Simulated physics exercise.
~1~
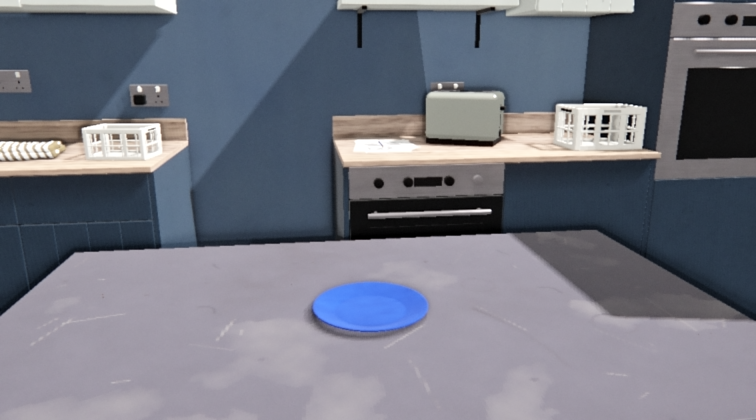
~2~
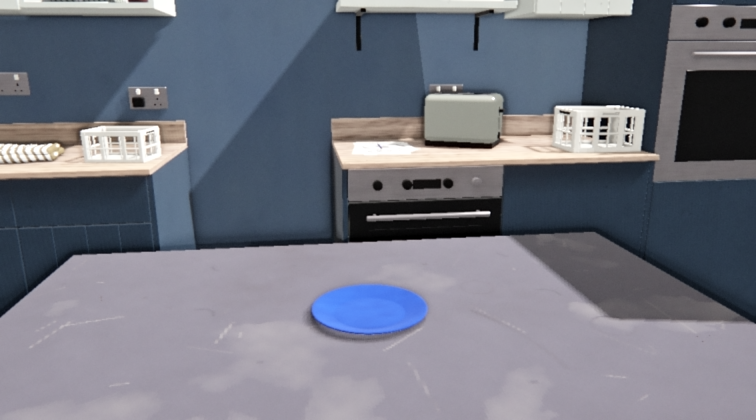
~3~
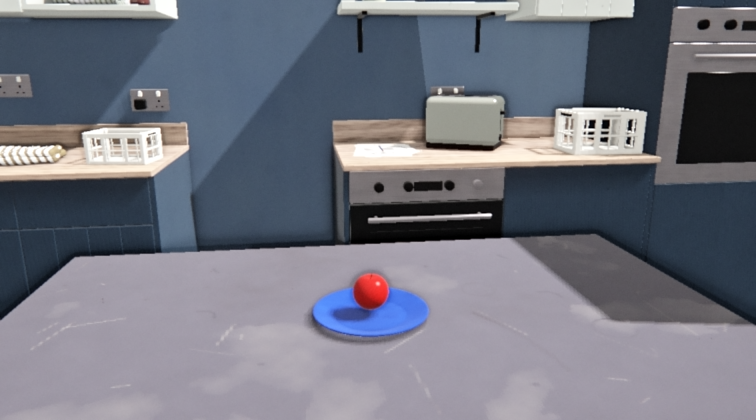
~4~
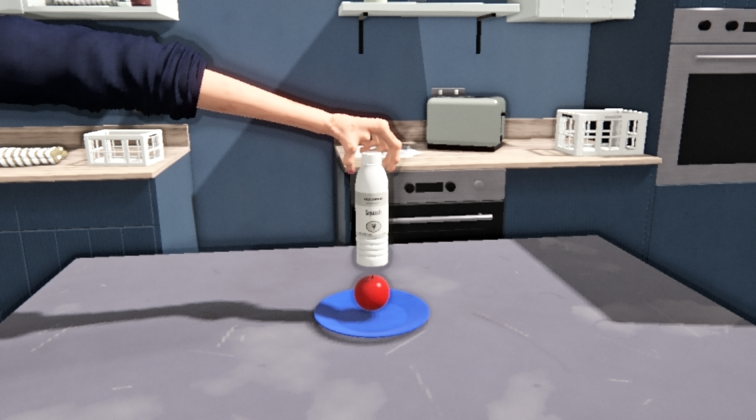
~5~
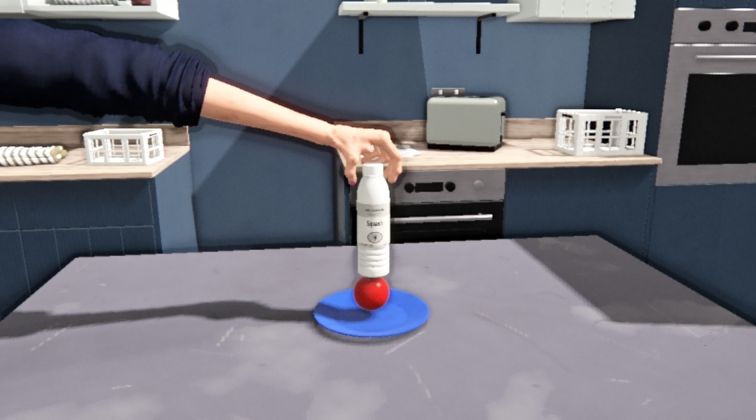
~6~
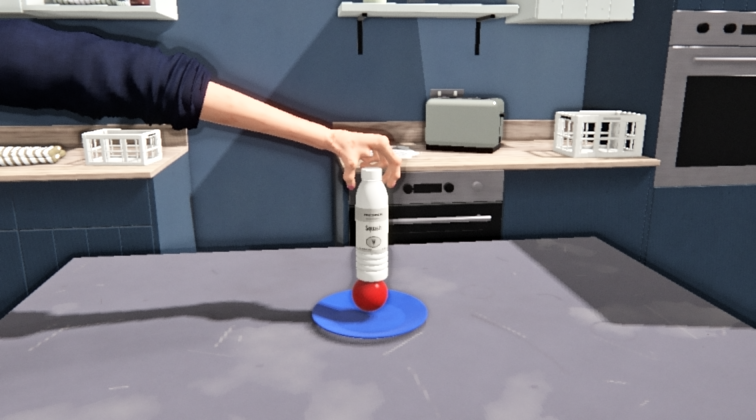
A hand in a dark sleeve reaches in from the left and lowers a white bottle onto a red ball on a blue plate, after the ball appears on the empty plate. The nearly still camera looks across a grey table in a blue-walled kitchen. Behind it are a grey-green toaster above an oven, white baskets on wooden counters at both sides, and another oven at right.
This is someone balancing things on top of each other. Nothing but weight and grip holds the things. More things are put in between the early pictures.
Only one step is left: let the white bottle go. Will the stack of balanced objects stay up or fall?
The stack falls.
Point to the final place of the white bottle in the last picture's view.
I'd point to roughly (462, 293).
Then, 0.50 s after the last picture, white bottle tipped 40° from how it was near (406, 232).
Then, 0.60 s after the last picture, white bottle now fallen.
Then, 0.70 s after the last picture, things are still on the move.
Then, 1.20 s after the last picture, nothing new.
At rest, fallen, white bottle; the other 2 in place. Seen from the same camera at the end, white bottle near (462, 293). The pile gives way.
